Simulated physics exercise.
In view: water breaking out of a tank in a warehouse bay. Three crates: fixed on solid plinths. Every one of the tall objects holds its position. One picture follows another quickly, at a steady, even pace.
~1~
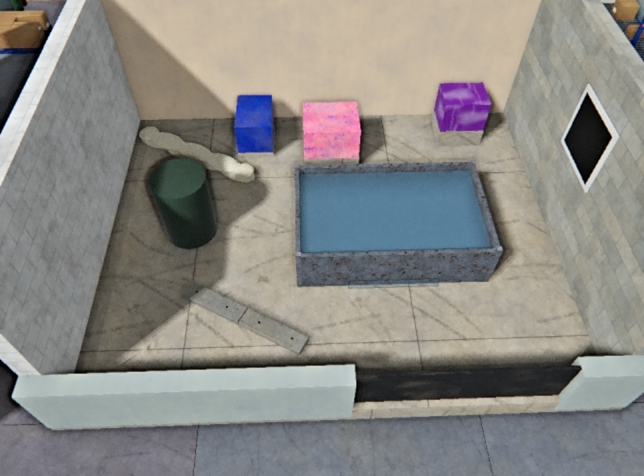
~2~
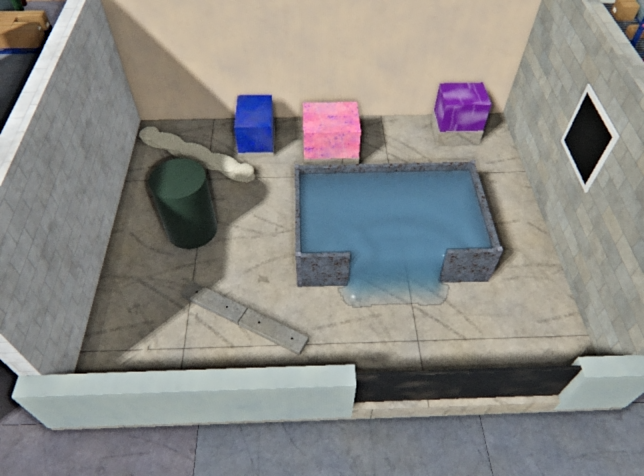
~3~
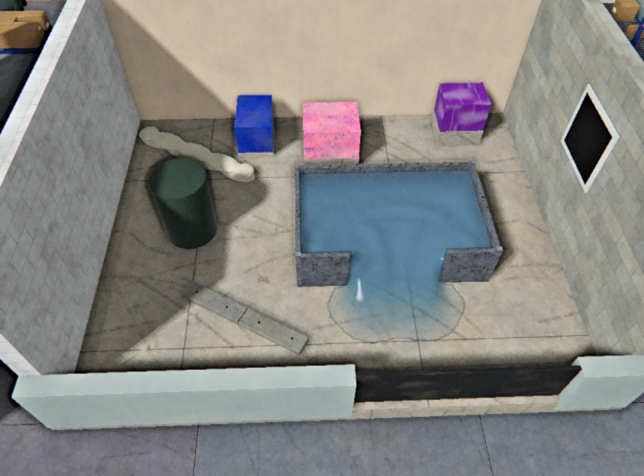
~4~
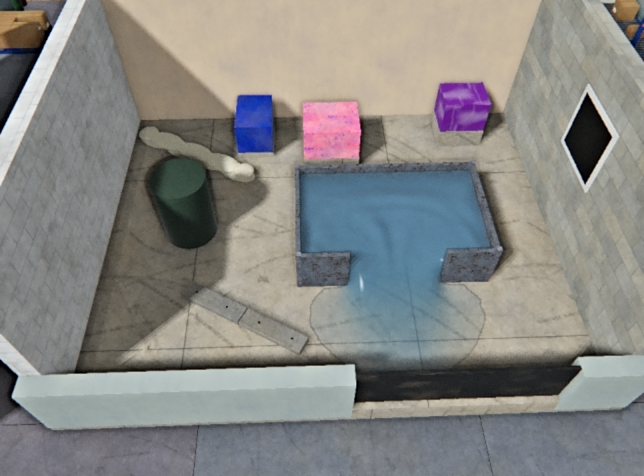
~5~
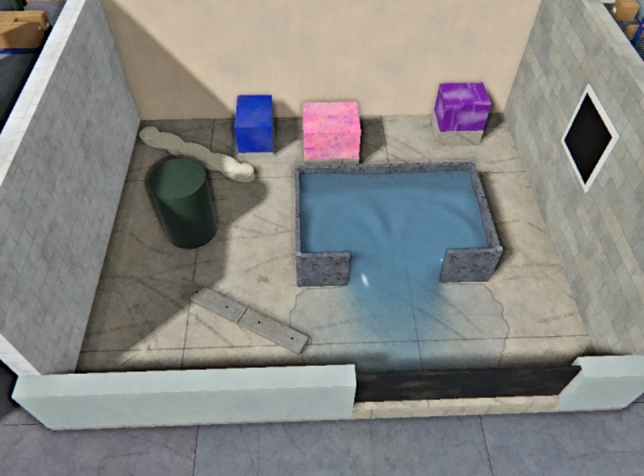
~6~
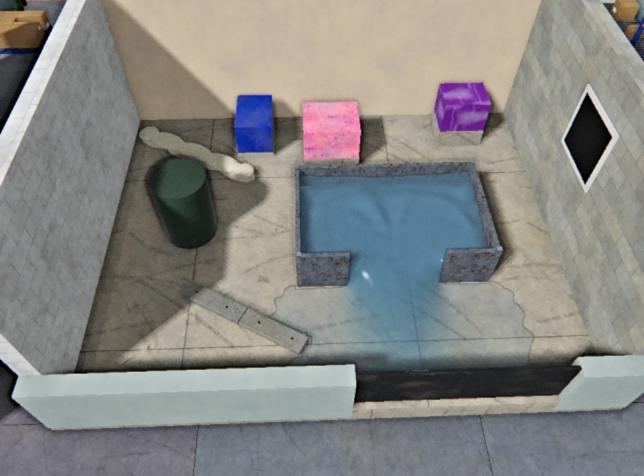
Water breaks through a gap in the front wall of a still, full tank and spreads forward across the bay floor, widening on both sides, while three crates, a dark green cylinder and a flat plank stay in place.
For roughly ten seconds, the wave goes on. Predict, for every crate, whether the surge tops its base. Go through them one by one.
The blue crate is going to be reached by the water; the pink crate is going to stay clear of the water; the purple crate is going to stay clear of the water.
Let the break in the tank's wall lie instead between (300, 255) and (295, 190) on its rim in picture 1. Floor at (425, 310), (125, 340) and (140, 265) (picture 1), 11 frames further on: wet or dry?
Taking the points one after the other, they come out not soaked, inundated and inundated.
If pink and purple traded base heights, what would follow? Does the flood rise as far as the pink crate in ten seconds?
Note: Pink crate is left dry.
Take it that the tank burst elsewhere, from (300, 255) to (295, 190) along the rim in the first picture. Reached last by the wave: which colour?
It's the purple one.
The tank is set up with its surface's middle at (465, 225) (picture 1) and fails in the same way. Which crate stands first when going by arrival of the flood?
The purple one.
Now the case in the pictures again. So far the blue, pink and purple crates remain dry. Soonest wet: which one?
That would be the crate marked purple.
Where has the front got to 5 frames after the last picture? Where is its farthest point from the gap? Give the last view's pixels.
My best guess is about (175, 396).
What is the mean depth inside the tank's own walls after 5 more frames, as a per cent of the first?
I'd say around 64 per cent.
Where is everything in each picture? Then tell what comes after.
The tank at (391, 210) is whole and still, in the first picture.
The front is at (347, 297), out from the gap at (395, 271), in the second picture.
The front is at (354, 332), out from the gap at (394, 273), in the third picture.
The front is at a hidden place, out from the gap at (394, 274), in the fourth picture.
The front is at a hidden place, out from the gap at (394, 273), in the fifth picture.
Water pours out at (394, 273) and has run to a hidden place, in the sixth picture.
A moment on, water covers 20 % of the floor; the blue crate not reached, the pink crate not reached, the purple crate not reached.
Next, water covers 35 % of the floor; the blue crate not reached, the pink crate not reached, the purple crate not reached.
Then, water covers 65 % of the floor; the blue crate not reached, the pink crate not reached, the purple crate water round its plinth.
Later, water covers 85 % of the floor; the blue crate water round its plinth, the pink crate water round its plinth, the purple crate water round its plinth.
In the end, water covers 95 % of the floor; the blue crate was topped, the pink crate stayed above the water, the purple crate stayed above the water.
